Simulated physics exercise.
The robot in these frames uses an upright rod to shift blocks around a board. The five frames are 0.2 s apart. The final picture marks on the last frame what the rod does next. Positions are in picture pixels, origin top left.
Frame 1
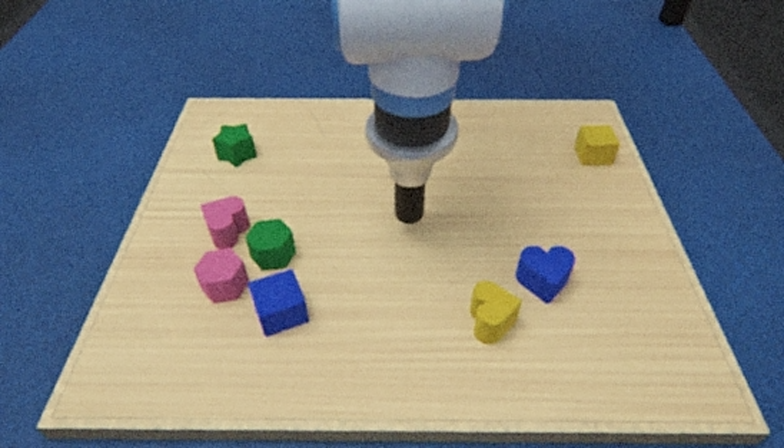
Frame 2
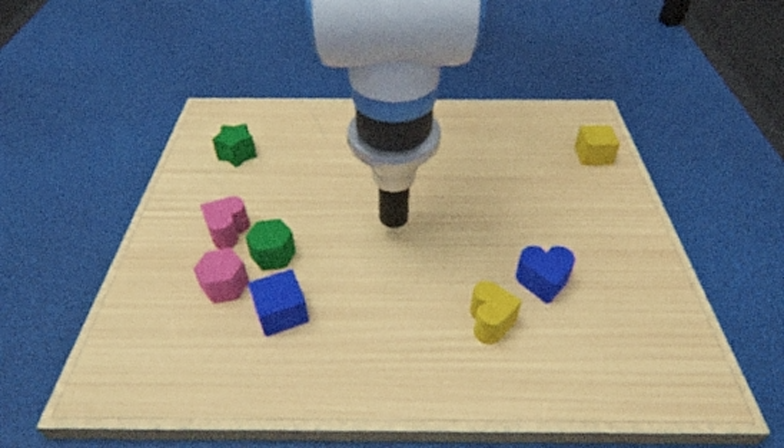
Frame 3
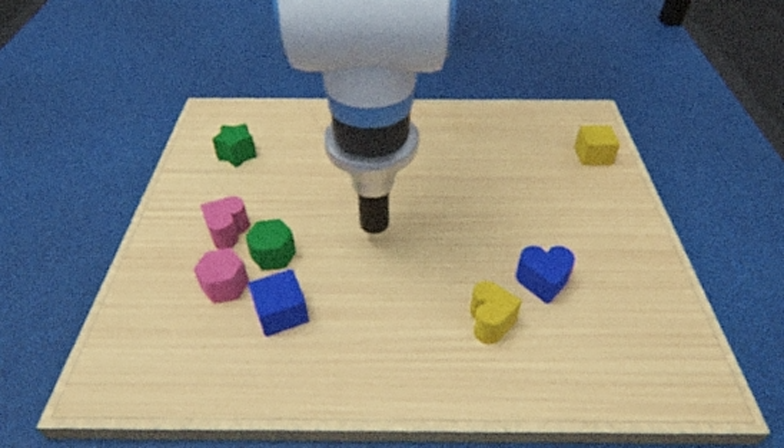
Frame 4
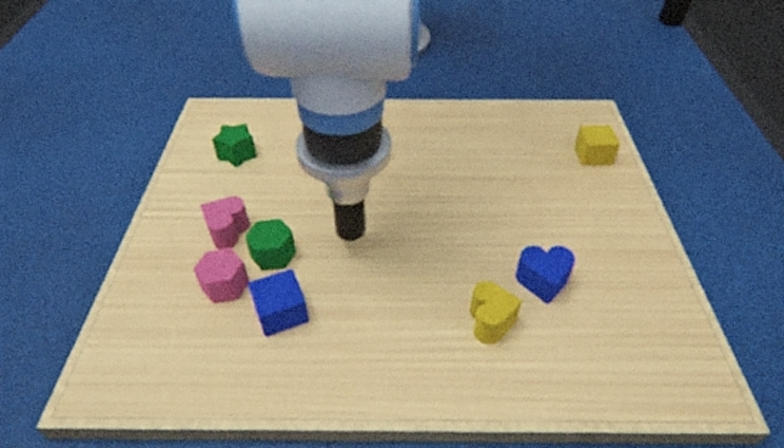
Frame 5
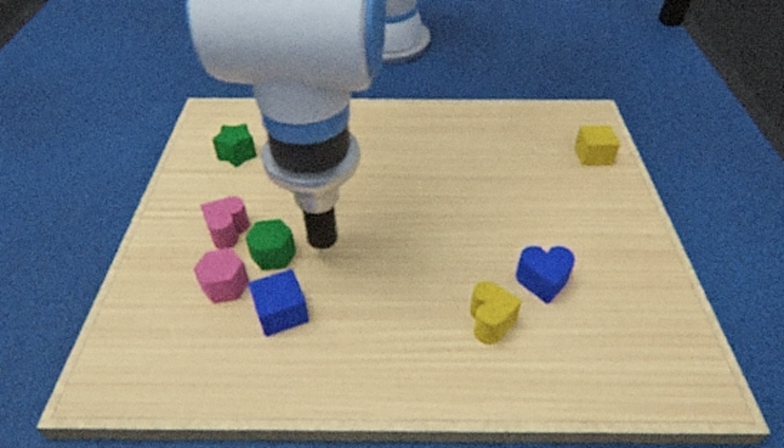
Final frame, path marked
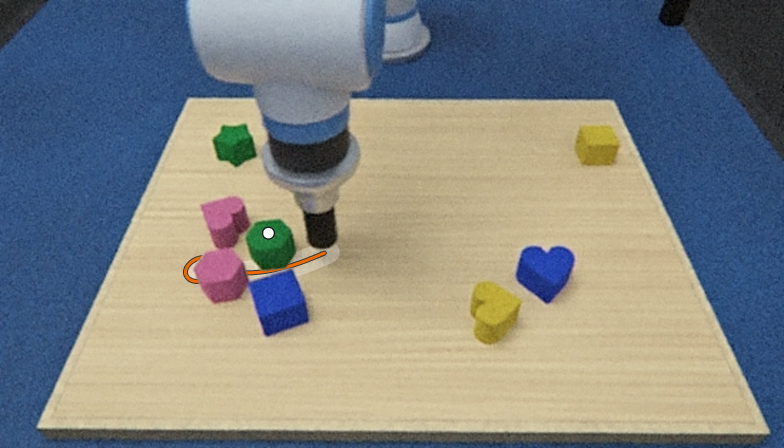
A robot arm holding an upright rod glided left and slightly toward the viewer across a wooden board, nearing the green hexagonal block, while the pink, green, blue and yellow blocks all stayed still.
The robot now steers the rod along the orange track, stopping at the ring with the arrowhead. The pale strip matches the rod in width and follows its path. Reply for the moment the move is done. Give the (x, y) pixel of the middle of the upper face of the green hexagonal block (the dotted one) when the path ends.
Located at (188, 222).
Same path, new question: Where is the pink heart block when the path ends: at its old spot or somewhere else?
At the end of the path, it will have moved.
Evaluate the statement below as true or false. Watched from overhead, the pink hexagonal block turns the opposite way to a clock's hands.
True.
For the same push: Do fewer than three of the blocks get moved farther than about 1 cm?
No, I don't think so.
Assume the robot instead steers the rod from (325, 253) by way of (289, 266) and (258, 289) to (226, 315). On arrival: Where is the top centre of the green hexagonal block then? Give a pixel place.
The green hexagonal block ends near (247, 234).
The drawn path runs from (325, 253) by way of (285, 267) and (243, 273) to (201, 269); the dot is on the green hexagonal block.
On the path given first. One third of the way, rod (280, 253); green hexagonal block (248, 233), turned 20° clockwise.
Two thirds of the way, rod (236, 258); pink hexagonal block (196, 270); pink heart block (213, 204), turned 35° clockwise; green hexagonal block (217, 230), turned 35° clockwise.
At the end, rod (196, 255); pink hexagonal block (165, 276), turned 60° anticlockwise; pink heart block (207, 197), turned 80° clockwise; green hexagonal block (188, 222), turned 65° clockwise; blue four-sided block not moved.
